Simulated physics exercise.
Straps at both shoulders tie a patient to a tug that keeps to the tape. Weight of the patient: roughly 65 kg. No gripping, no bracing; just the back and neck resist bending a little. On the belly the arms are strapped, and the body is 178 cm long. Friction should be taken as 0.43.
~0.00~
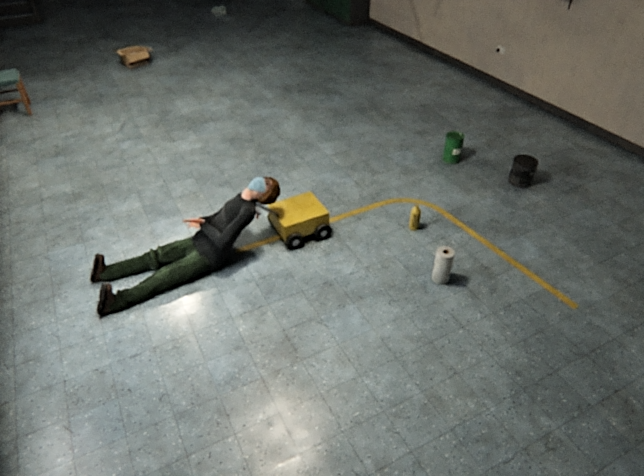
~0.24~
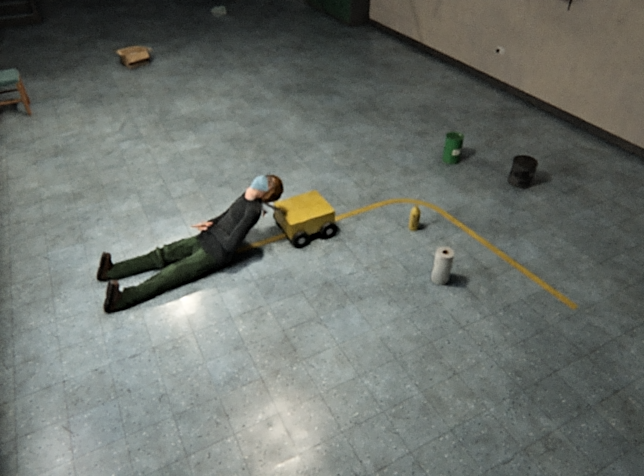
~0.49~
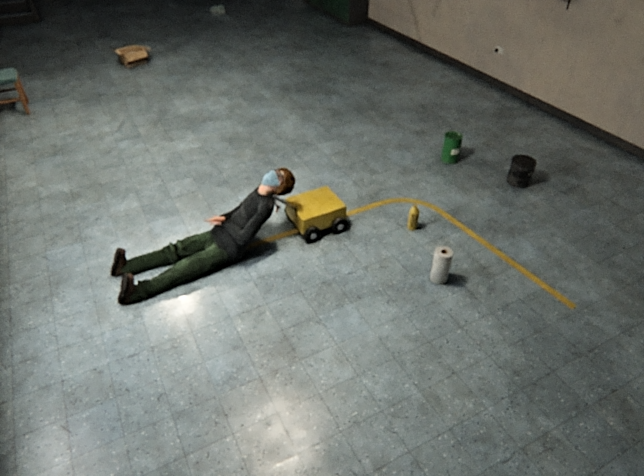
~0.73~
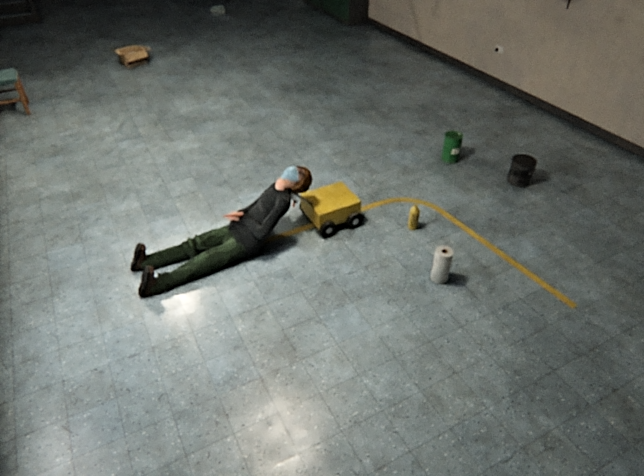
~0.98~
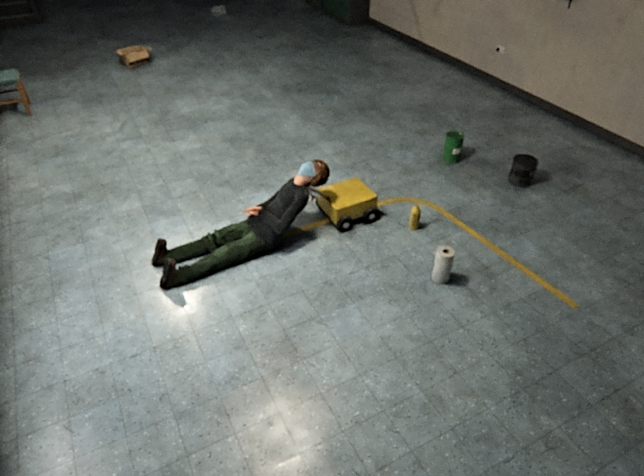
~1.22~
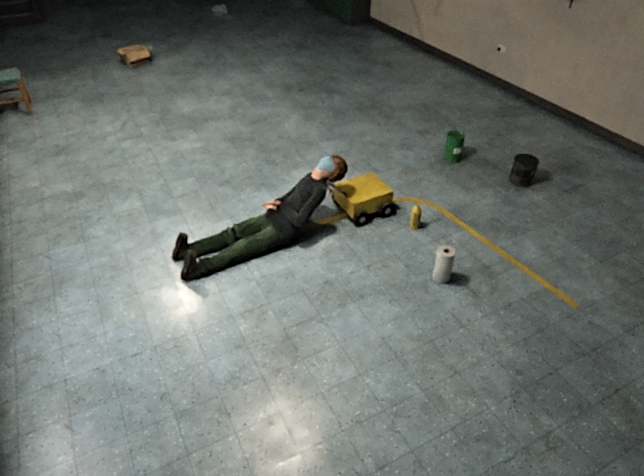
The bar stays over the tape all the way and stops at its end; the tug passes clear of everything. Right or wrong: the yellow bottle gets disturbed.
Right.
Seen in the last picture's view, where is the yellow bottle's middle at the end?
In the last picture it ends at roughly (451, 256).
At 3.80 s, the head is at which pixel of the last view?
I'd put it around pixel (499, 191).
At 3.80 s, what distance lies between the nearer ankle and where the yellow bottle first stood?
Some 60 cm.
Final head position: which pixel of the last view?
(621, 259).
After 2.30 s the yellow bottle is where it stood, near (416, 216) in the last picture's view; the nearer ankle is 131 cm from that spot.
After 3.10 s the yellow bottle is where it stood, near (416, 216) in the last picture's view; the white post where it stood; the nearer ankle is 92 cm from that spot.
After 3.80 s the yellow bottle is 4 cm from where it stood, near (419, 218) in the last picture's view; the nearer ankle is 63 cm from that spot.
After 4.60 s the yellow bottle is 36 cm from where it stood, near (437, 246) in the last picture's view; the white post where it stood; the nearer ankle is 23 cm from that spot.
By 5.5 s, yellow bottle gets knocked; white post stays put; green bin stays put; black bucket stays put.
